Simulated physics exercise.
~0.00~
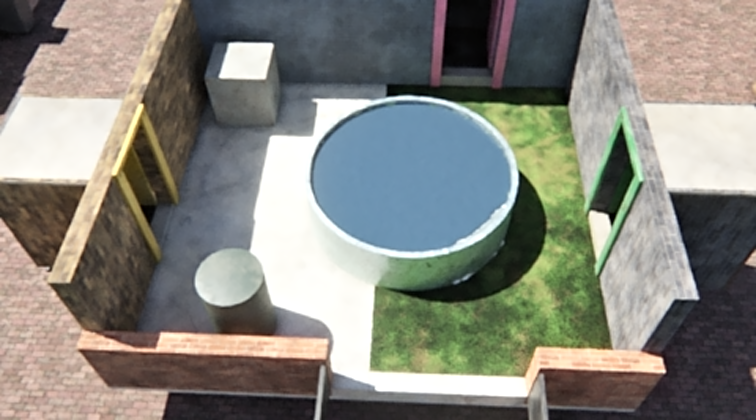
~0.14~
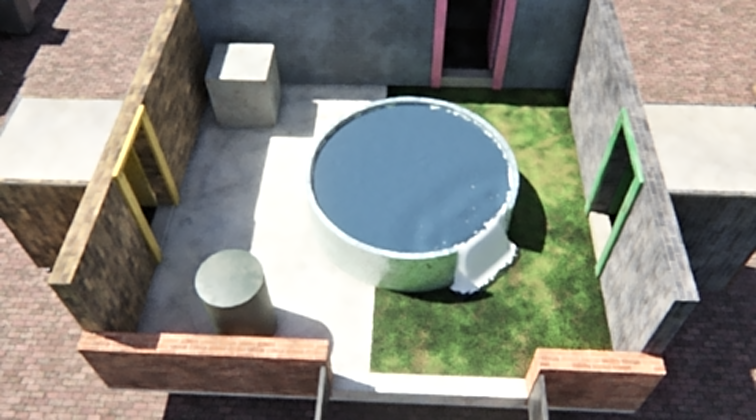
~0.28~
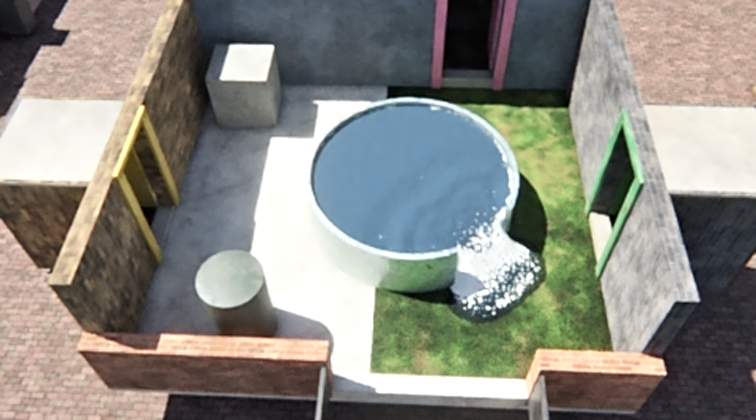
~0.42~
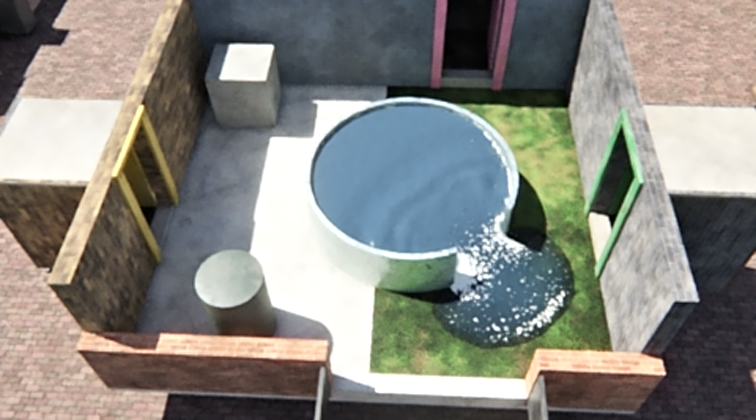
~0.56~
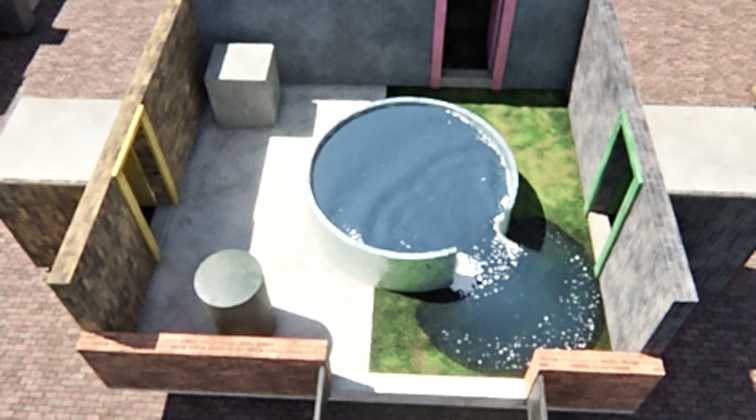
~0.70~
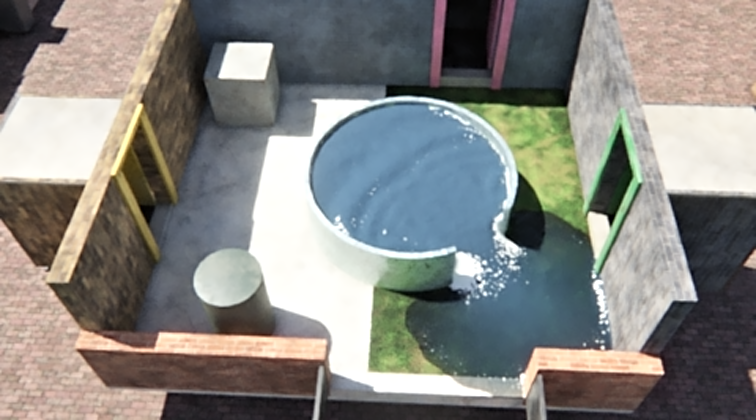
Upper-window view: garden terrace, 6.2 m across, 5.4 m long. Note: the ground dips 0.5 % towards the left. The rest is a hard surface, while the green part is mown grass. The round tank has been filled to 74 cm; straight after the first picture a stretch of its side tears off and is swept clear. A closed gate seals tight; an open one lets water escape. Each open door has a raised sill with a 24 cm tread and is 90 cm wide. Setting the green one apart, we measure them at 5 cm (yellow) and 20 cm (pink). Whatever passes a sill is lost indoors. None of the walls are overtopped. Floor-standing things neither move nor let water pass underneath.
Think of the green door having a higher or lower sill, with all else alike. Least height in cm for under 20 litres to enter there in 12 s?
Roughly 21 cm.
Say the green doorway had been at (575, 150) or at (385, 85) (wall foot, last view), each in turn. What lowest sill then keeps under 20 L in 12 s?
Roughly 9.5 cm, then roughly 6.0 cm.
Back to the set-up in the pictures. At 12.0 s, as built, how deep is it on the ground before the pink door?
About 10.5 centimetres deep.
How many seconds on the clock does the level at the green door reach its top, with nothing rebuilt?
I'd say near 2.6 seconds.
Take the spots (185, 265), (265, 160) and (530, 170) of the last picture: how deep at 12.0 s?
Depths of roughly 8 cm, 8 cm and 10 cm, in that order.
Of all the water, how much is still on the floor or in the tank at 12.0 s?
Something near 64 out of a hundred parts.
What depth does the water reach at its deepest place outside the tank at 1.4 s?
Up to some 53 centimetres, I'd say.
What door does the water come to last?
The yellow door.
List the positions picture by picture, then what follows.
In the first frame, the round tank at (410, 173) is whole and still, 74 cm deep; the green door at (612, 196) is dry.
In the second frame, water pours out at (482, 255) and has run 0.3 m, to (511, 262); about 9 cm deep outside, 74 cm at the back.
In the third frame, the gap is at (482, 256), the front 0.7 m out at (539, 278); the back of the round tank holds 74 cm.
In the fourth frame, the front is at (564, 305), 1.2 m from the gap at (481, 257); 2.0 m2 of floor is wet, 74 cm left at the back.
In the fifth frame, water pours out at (481, 256) and has run 1.8 m, to (588, 346); about 7 cm deep outside, 74 cm at the back.
In the sixth frame, water pours out at (480, 255) and has run 2.2 m, to a hidden place; about 7 cm deep outside, 74 cm at the back; 0.1 m in a straight line remain to the green door at (610, 197).
After 1.4 s water covers 20 % of the floor, deepest (53 cm) near (612, 382); 16 cm at the green door, 1 litre in over its 13 cm sill.
After 3.0 s water covers 35 % of the floor, deepest (40 cm) near (612, 382); 20 cm at the green door, 35 litres in over its 13 cm sill.
After 12.0 s water covers 100 % of the floor, deepest (13 cm) near (553, 379); 9 cm at the green door, 110 litres in over its 13 cm sill.
At the green door as built, the water arrived by 0.8 s and peaked near 21 cm at 2.6 s.
Run again over the same 12 s with other heights there, 30 litres in over 19 cm, 3 litres over 26 cm. The limit of 20 litres is kept from about 21 cm up.
